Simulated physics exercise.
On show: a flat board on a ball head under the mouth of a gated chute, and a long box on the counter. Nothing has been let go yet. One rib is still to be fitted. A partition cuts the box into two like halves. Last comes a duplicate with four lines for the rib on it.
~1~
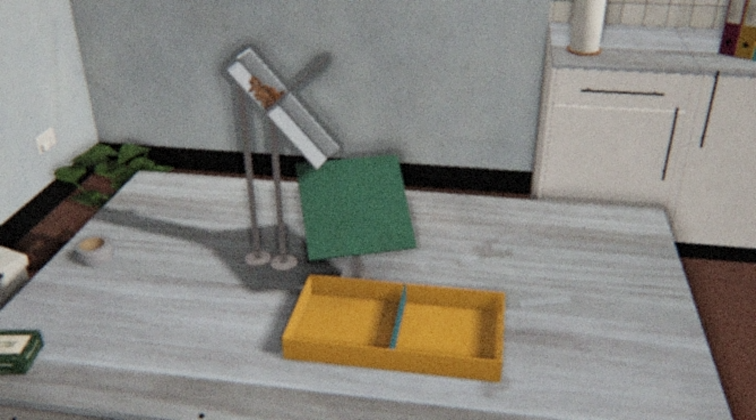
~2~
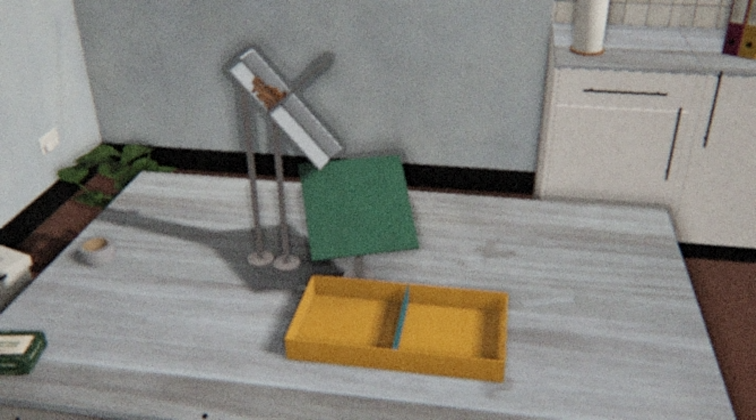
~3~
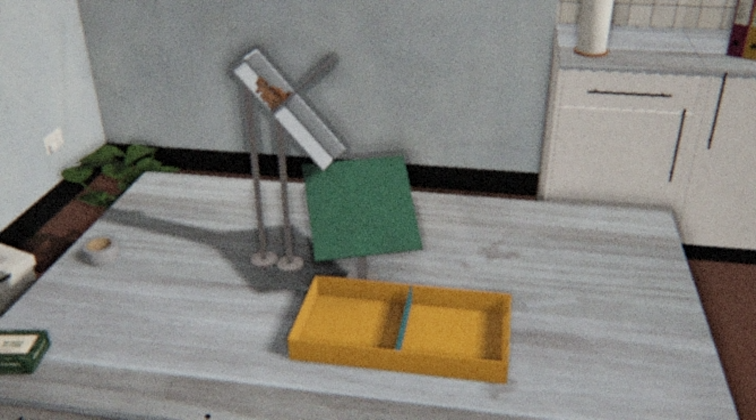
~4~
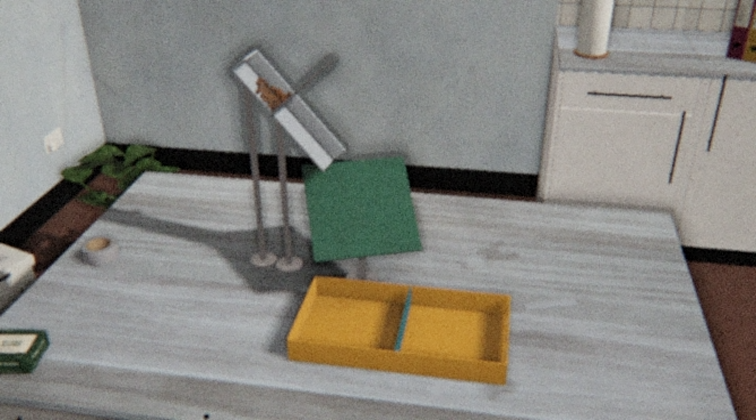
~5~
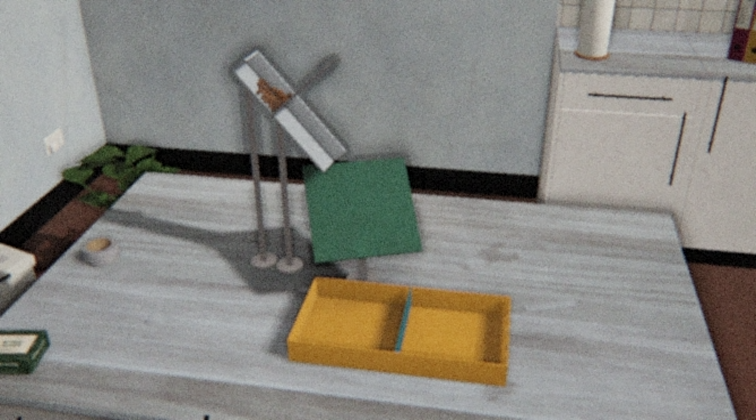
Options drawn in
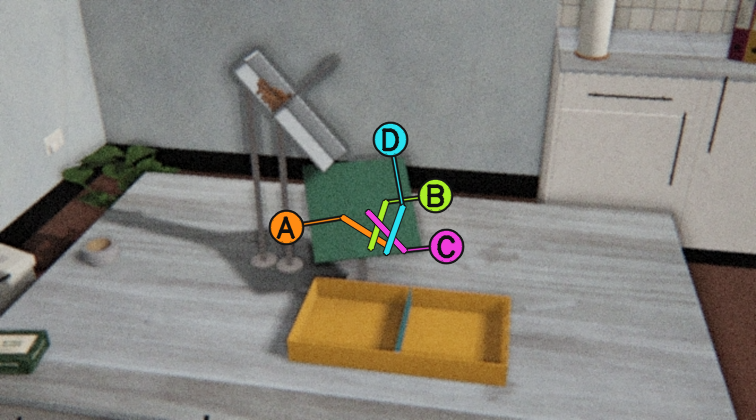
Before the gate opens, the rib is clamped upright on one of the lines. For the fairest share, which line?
C works best here.
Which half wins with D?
More lands on the left.
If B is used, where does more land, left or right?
The left half.
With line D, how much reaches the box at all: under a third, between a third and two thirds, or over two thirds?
Over two thirds.
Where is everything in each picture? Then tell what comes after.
Load behind the gate (265, 94), cereal balls; lip of the chute (322, 164), sloping fairly steeply, in the first picture.
Middle of the board (358, 205), tilted fairly steeply; middle of its low edge (367, 254); of its high edge (350, 159), in the second picture.
Front corners of the box (289, 339) and (508, 363); front end of its middle wall (396, 351), in the third picture.
Middle of the load (272, 95); lip (328, 166), in the fourth picture.
Middle of the load (273, 96); lip (329, 167), in the fifth picture.
On the marked copy, line A from (343, 217) to (388, 246); line B from (385, 202) to (370, 247); line C from (368, 212) to (404, 250); line D from (402, 207) to (386, 252).
Choosing A, of what is caught, not one piece in the left half, every piece in the right.
Choosing B, of what is caught, almost all in the left half, about a tenth in the right.
Choosing C, of what is caught, roughly half in the left half, roughly half in the right.
Choosing D, of what is caught, almost all in the left half, just a few in the right.
